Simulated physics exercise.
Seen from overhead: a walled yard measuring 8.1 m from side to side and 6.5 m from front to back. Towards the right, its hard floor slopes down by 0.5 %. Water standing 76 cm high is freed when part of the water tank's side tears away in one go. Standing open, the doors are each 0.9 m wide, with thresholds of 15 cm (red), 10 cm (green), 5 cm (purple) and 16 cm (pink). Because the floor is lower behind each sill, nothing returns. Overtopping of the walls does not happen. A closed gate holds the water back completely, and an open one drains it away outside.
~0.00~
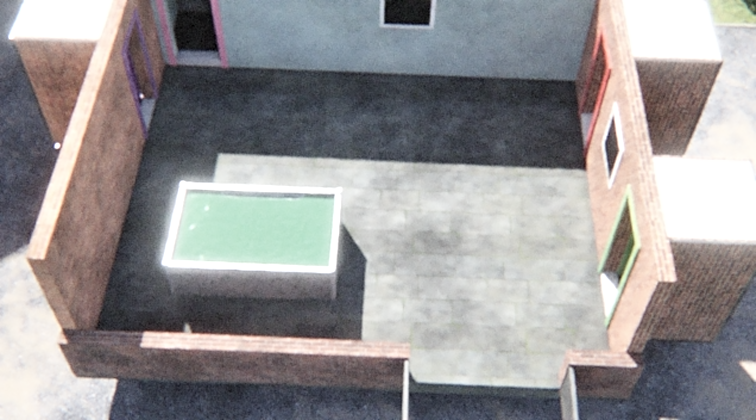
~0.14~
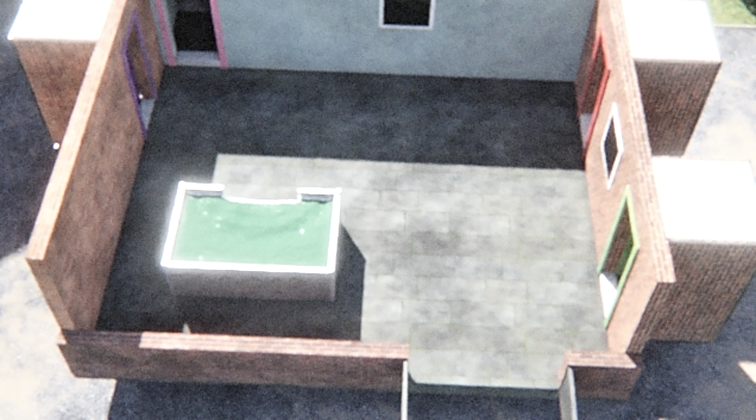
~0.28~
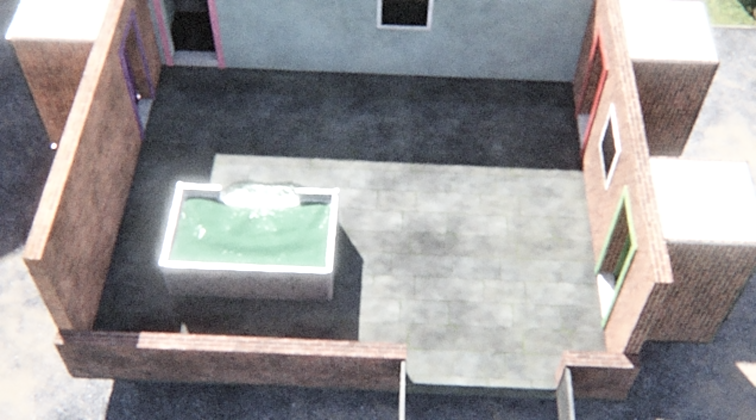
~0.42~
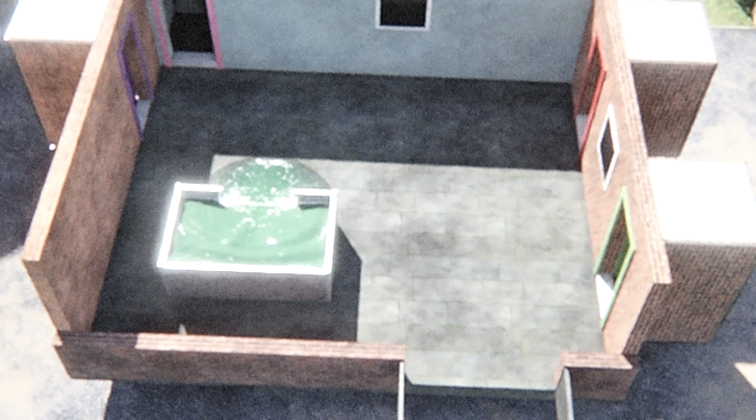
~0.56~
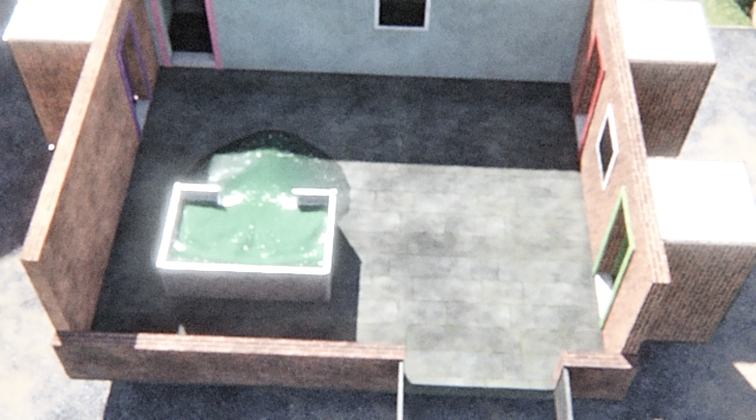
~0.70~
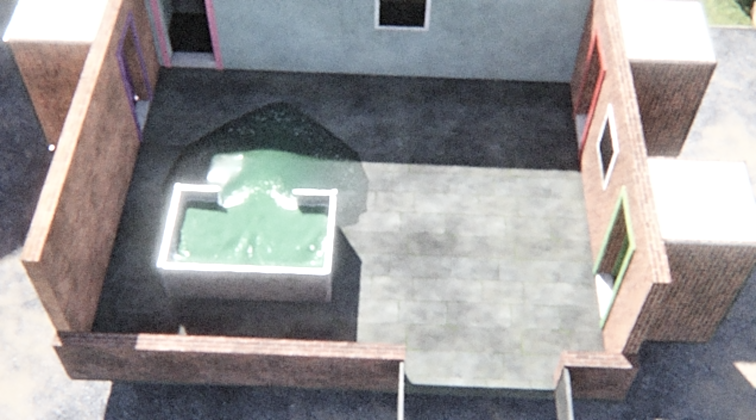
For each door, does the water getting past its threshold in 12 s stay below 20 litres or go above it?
My prediction: At the red door the amount will not overshoot the limit. At the green door the amount will not overshoot the limit. At the purple door the amount will overshoot the limit. At the pink door the amount will overshoot the limit.
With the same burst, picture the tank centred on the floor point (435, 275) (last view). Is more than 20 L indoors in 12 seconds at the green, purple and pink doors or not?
Well, against that limit, at green it's within bounds, at purple it's too much, and at pink it's within bounds.
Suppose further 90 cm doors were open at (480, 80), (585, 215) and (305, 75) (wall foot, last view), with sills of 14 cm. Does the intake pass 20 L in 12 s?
Door 1: Lower; door 2: Lower; door 3: Higher.
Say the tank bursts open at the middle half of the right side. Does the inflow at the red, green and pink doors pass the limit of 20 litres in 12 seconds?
Red: Within the limit; green: Exceeding the limit; pink: Within the limit.
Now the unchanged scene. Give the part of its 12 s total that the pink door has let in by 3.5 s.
Estimate: Around 90 per cent.
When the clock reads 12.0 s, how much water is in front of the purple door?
The mean depth is around 4.0 cm.
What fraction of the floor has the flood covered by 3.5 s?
Covered: Roughly 40 %.
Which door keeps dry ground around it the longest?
It's the green door.
After 1.4 s water covers 30 % of the floor and is deepest (36 cm) near (259, 213); red door not reached, green door not reached, purple door 3 cm at the sill, 0 L in, pink door not reached.
After 2.2 s water covers 35 % of the floor and is deepest (39 cm) near (169, 71); red door not reached, green door not reached, purple door 10 cm at the sill, 7 L in, pink door 28 cm at the sill, 10 L in.
After 3.5 s water covers 40 % of the floor and is deepest (24 cm) near (565, 87); red door 7 cm at the sill, 0 L in, green door not reached, purple door 15 cm at the sill, 40 L in, pink door 20 cm at the sill, 49 L in.
After 7.0 s water covers 75 % of the floor and is deepest (15 cm) near (85, 355); red door 14 cm at the sill, 2 L in, green door 4 cm at the sill, 0 L in, purple door 9 cm at the sill, 105 L in, pink door 11 cm at the sill, 55 L in.
After 12.0 s water covers 95 % of the floor and is deepest (10 cm) near (602, 377); red door 9 cm at the sill, 2 L in, green door 6 cm at the sill, 0 L in, purple door 4 cm at the sill, 121 L in, pink door 5 cm at the sill, 55 L in.
